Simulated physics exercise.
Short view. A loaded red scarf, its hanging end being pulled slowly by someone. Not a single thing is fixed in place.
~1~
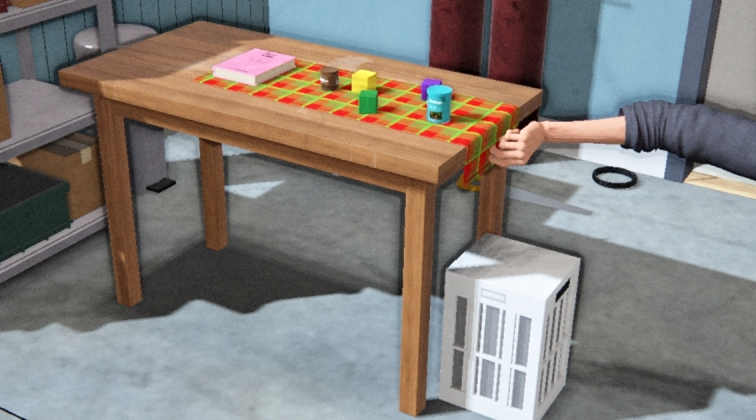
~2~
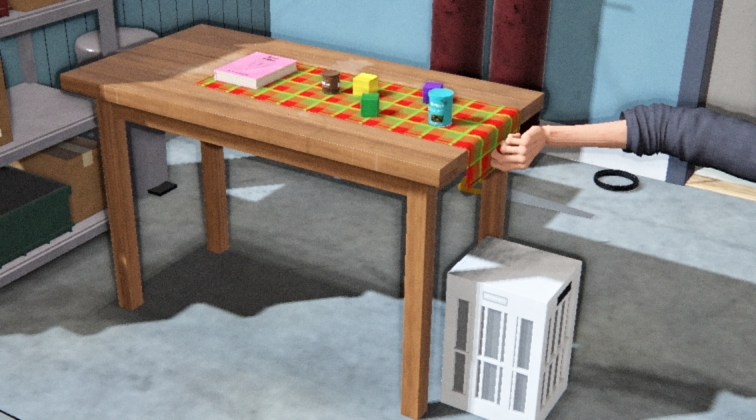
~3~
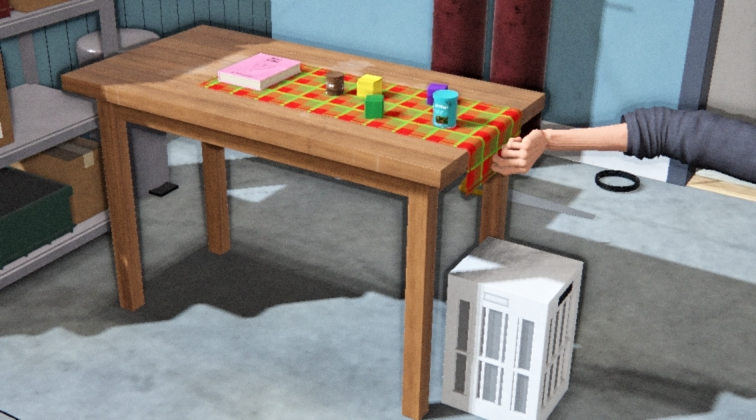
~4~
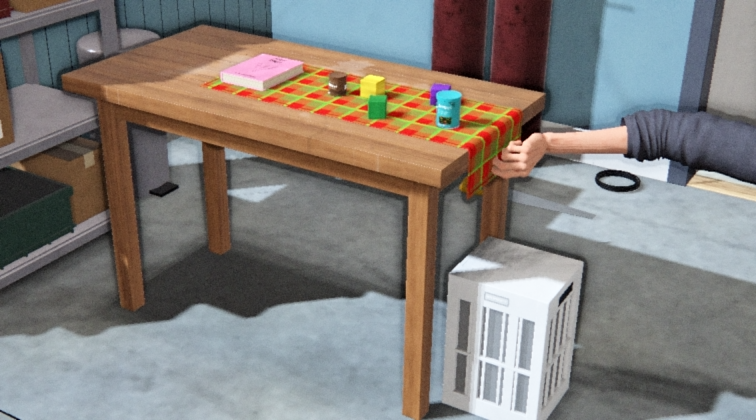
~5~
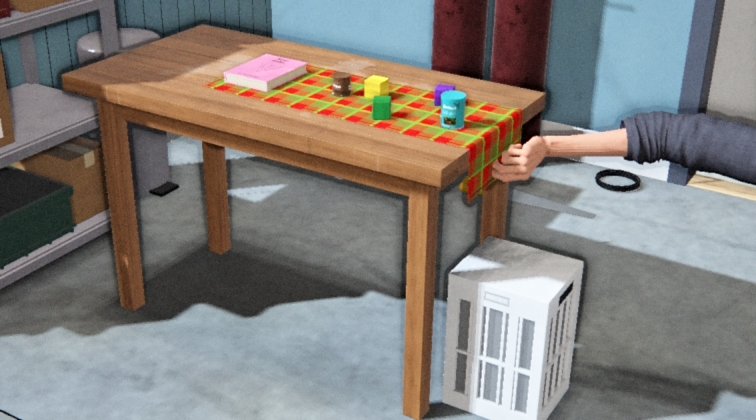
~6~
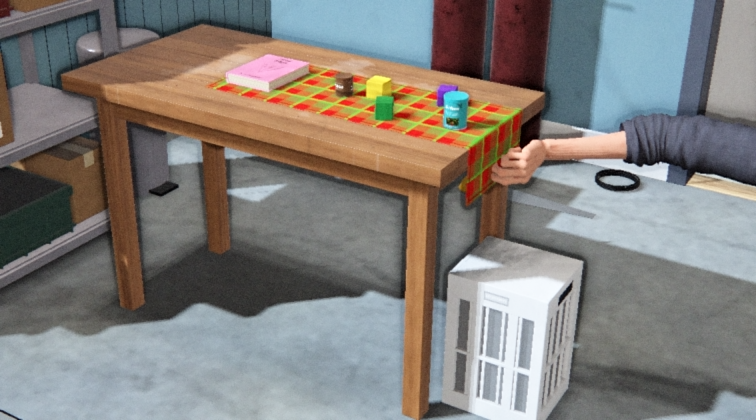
The footage shows a hand at the right slowly pulling the hanging end of a red checked scarf down over a wooden table's edge, while the pink book, brown pot, colored cubes and turquoise can shift slightly rightward with it.
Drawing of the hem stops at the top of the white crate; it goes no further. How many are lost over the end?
You will see two of them fall.
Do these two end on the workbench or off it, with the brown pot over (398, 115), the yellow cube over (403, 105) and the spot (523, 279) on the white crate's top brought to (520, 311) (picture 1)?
As for the brown pot, it leaves the top; as for the yellow cube, it leaves the top.
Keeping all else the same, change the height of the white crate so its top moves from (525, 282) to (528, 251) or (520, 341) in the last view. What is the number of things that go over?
The count would be 1 and then 4.
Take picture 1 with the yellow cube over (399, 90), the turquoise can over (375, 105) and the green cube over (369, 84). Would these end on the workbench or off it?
I reckon the yellow cube hangs on, the turquoise can hangs on and the green cube hangs on.
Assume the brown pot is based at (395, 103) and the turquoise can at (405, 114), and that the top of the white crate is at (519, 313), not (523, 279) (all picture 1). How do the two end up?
The brown pot ends up off while the turquoise can ends up off.
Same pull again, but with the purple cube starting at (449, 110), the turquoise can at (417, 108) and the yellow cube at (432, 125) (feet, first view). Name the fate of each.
First the purple cube, which is lost, then the turquoise can, which is lost, and finally the yellow cube, which is lost.
Early on, hem near (493, 204); all still up.
Midway, hem near (492, 231); turquoise can gone.
Near the end, hem on the crate; turquoise can and purple cube gone.
Finally, hem on the crate; turquoise can and purple cube gone. It carries off two.
